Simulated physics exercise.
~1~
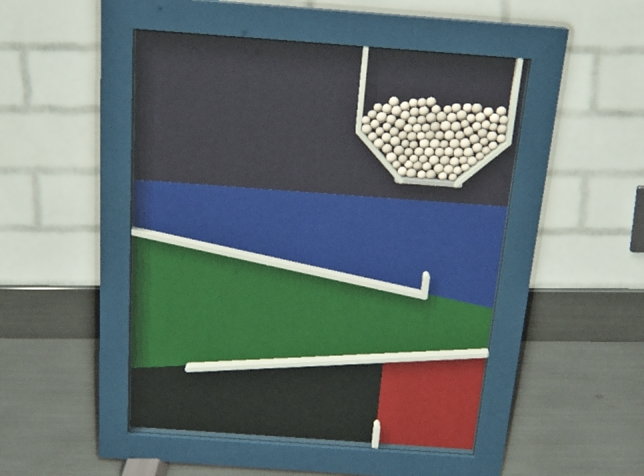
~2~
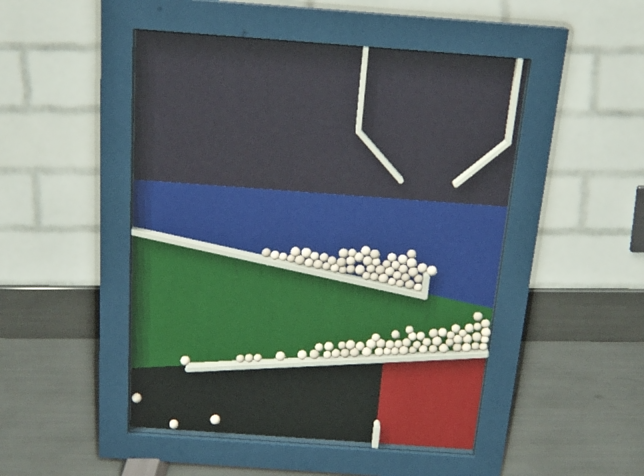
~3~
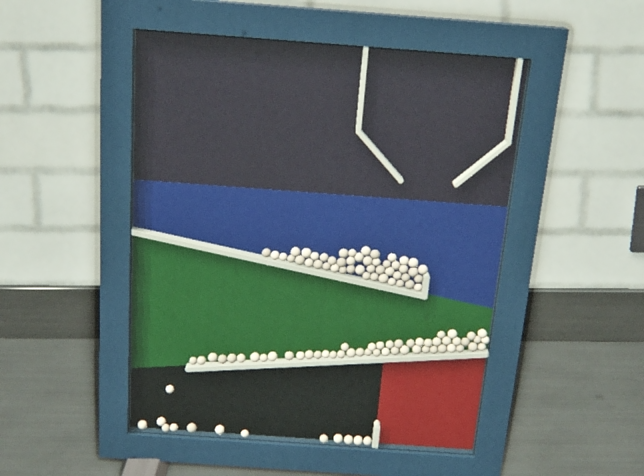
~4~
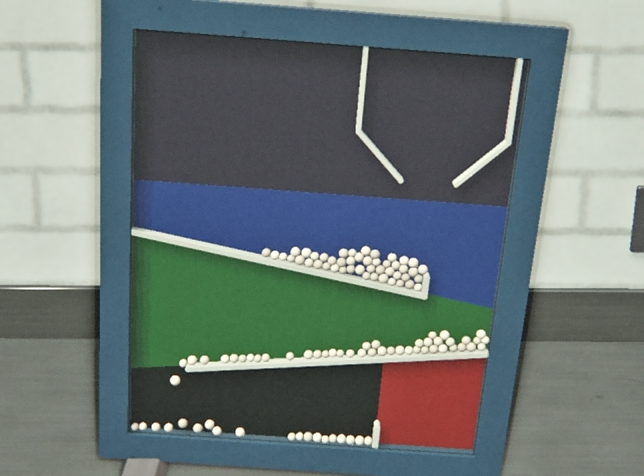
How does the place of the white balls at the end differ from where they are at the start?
At the start the balls are all packed together in the hopper at the upper right. By the end they are lower and farther left overall, spread over the two sloping ledges and the floor of the black section.
